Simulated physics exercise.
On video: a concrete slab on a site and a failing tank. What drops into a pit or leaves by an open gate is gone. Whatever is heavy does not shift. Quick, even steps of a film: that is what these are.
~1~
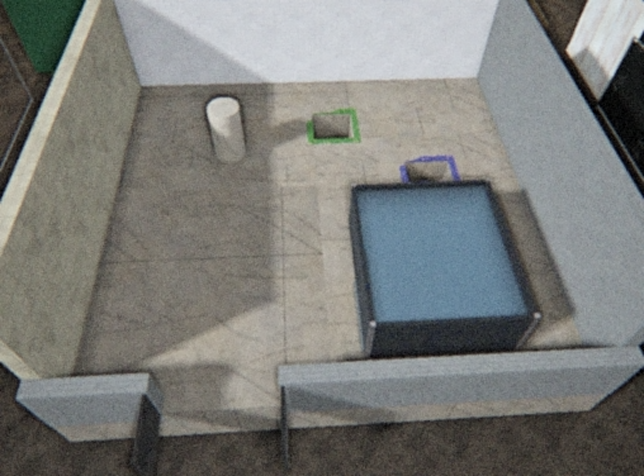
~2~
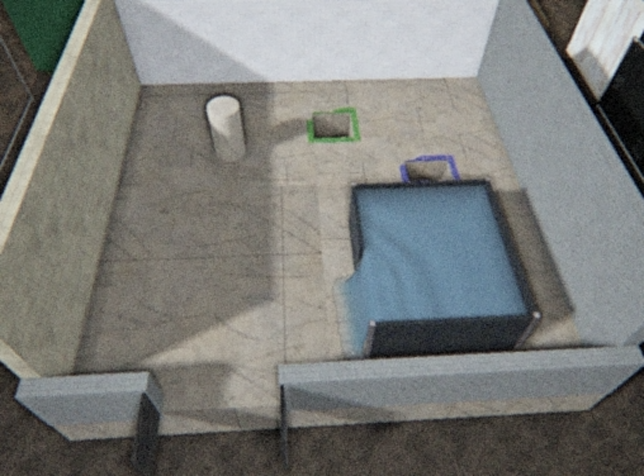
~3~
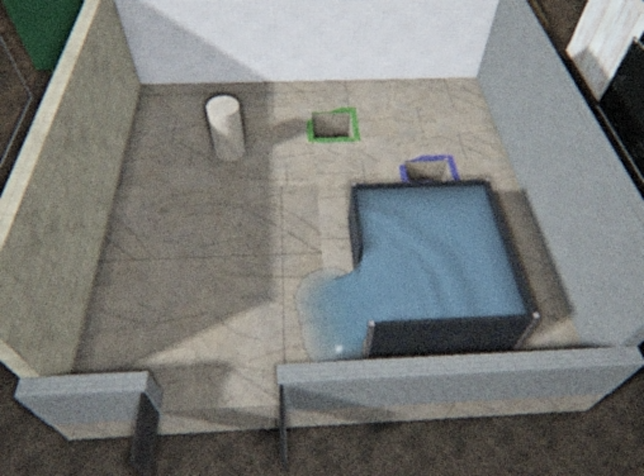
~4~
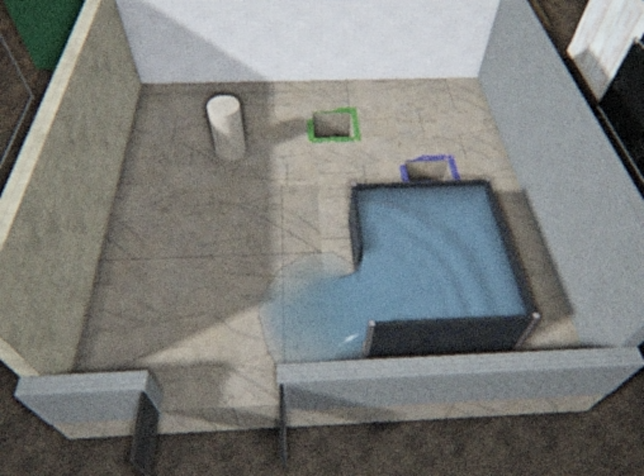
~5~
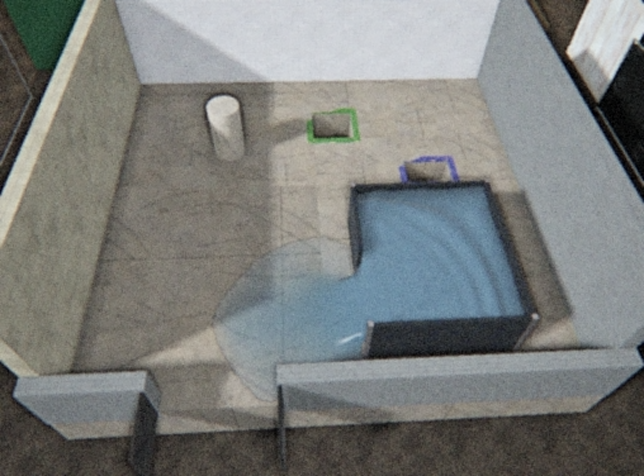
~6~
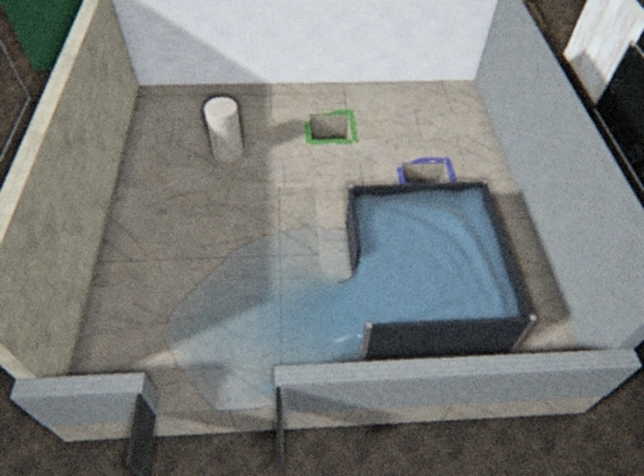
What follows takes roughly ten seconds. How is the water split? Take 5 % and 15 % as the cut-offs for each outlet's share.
In order: Gate: Beyond fifteen per cent; blue pit: Short of five per cent; green pit: Inside five to fifteen per cent.
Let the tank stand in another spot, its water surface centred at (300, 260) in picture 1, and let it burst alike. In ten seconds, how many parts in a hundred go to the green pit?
Share in the green pit - 12 in a hundred.
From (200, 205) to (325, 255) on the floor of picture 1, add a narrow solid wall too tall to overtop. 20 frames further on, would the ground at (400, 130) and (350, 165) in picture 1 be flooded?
Taking them in the order asked, the first is not reached and the second is not reached.
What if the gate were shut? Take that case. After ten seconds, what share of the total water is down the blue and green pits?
Result, %: Blue = 2; green = 12.
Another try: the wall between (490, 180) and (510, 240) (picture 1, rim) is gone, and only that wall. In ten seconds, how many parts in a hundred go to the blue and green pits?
The blue pit takes 6 per cent and the green pit 12 per cent.
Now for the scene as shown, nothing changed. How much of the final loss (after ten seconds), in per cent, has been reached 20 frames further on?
By then, close to 30 % of it.
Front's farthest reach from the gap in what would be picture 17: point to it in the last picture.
Roughly at (119, 169).
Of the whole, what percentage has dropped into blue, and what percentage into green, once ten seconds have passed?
About 2 %, then about 8 %.
A moment on, water covers 30 % of the floor; the gate 2 %, the blue pit 0 %, the green pit 0 %.
Next, water covers 35 % of the floor; the gate 6 %, the blue pit 0 %, the green pit 0 %.
Then, water covers 45 % of the floor; the gate 9 %, the blue pit 0 %, the green pit 0 %.
Later, water covers 75 % of the floor; the gate 16 %, the blue pit 0 %, the green pit 1 %.
In the end, water covers 100 % of the floor; the gate 23 %, the blue pit 1 %, the green pit 8 %.
